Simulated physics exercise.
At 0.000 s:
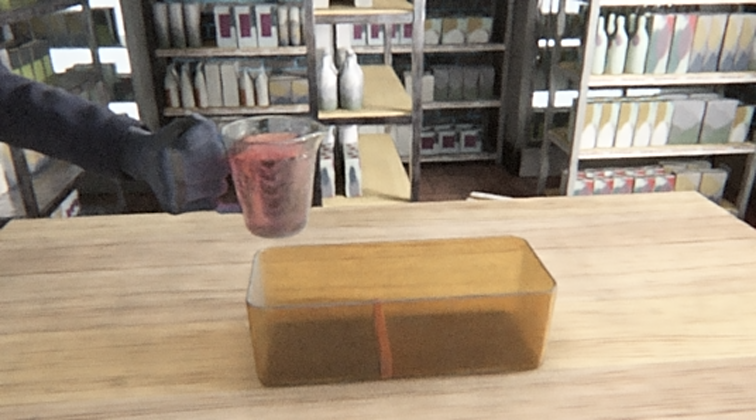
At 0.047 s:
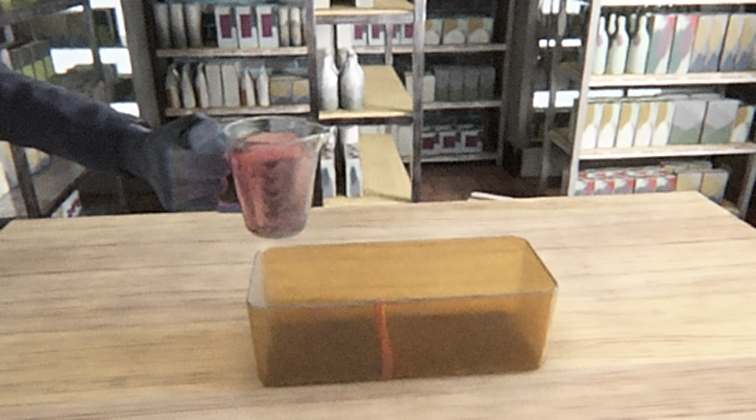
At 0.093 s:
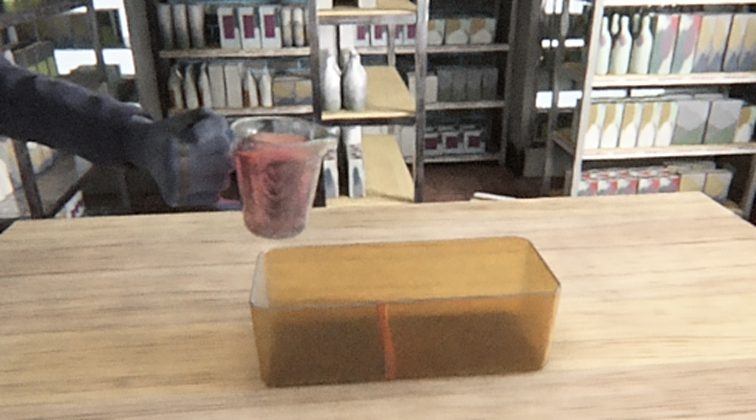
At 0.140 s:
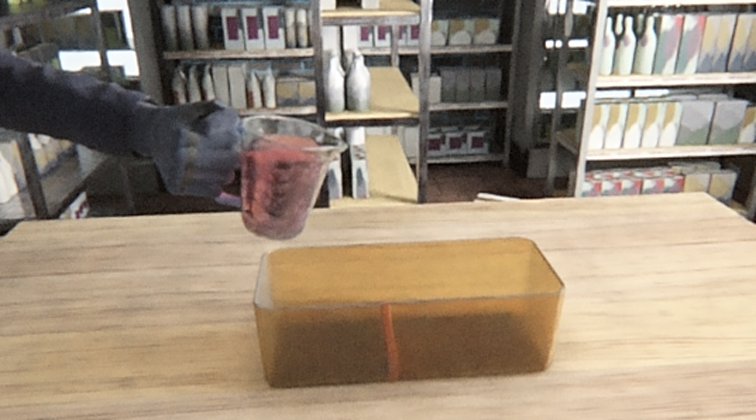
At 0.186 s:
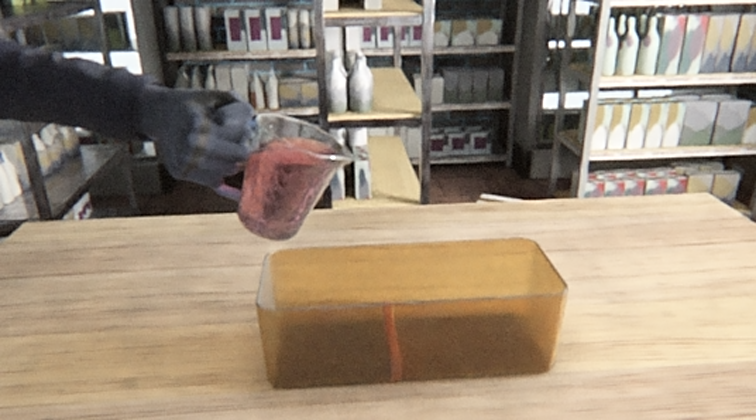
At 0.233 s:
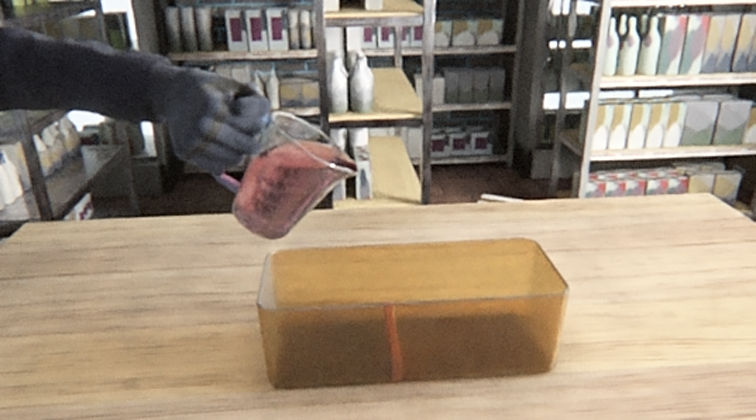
At first, a dark-gloved hand holds a clear, flared jug of reddish liquid nearly upright above a long amber basin on a wooden table, with stocked shelves behind. The hand then leans the jug to the right, slowly and then further, and the liquid shifts towards its spout.
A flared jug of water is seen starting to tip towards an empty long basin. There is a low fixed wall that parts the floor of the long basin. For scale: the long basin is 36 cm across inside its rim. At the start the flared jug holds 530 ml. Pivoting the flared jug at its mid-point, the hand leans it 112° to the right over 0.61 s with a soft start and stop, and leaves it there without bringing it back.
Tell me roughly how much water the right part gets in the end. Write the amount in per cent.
It gets about 48 per cent.
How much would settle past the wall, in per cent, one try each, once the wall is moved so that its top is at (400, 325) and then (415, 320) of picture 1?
One try each: Around 25 percent and then around 10 percent.
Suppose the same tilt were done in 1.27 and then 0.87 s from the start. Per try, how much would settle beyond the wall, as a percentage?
70 in a hundred, followed by 60 in a hundred.
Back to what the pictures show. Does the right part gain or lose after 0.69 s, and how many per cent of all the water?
Net change: A rise of about 5 %.
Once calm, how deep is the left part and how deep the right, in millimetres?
Final reading - left some 14 mm, right some 10 mm.
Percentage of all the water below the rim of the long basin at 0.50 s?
About 32%.
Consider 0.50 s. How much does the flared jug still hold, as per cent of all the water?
Still held: Roughly 44 % of the total.
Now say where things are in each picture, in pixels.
Tilt 0°; pouring edge (329, 129); surface from (229, 144) to (315, 142); the long basin's rim runs from (252, 277) to (540, 262); the wall's top is at (381, 327), in the first frame.
Tilt 2°; pouring edge (331, 131); surface from (230, 143) to (317, 143), in the second frame.
Tilt 6°; pouring edge (338, 136); surface from (236, 142) to (322, 145), in the third frame.
Tilt 14°; pouring edge (347, 145); surface from (246, 143) to (332, 149), in the fourth frame.
Tilt 24°; pouring edge (355, 157); surface from (252, 148) to (344, 153), in the fifth frame.
Tilt 36°; pouring edge (359, 172); surface from (252, 163) to (353, 161); 1 per cent is over the edge, in the sixth frame.
Then, 0.50 s in, the tilt is 103° and 44 per cent is still to pour, 6 is left of the wall and 25 right of it.
Then, 0.69 s in, the tilt is 112° and 5 per cent is still to pour, 45 is left of the wall and 42 right of it.
Then, 0.89 s in, the tilt is 112° and 0 per cent is still to pour, 52 is left of the wall and 46 right of it.
Then, 1.11 s in, the tilt is 112° and 0 per cent is still to pour, 51 is left of the wall and 47 right of it.
Finally, 51 per cent lies left of the wall, 48 right of it and 2 outside.
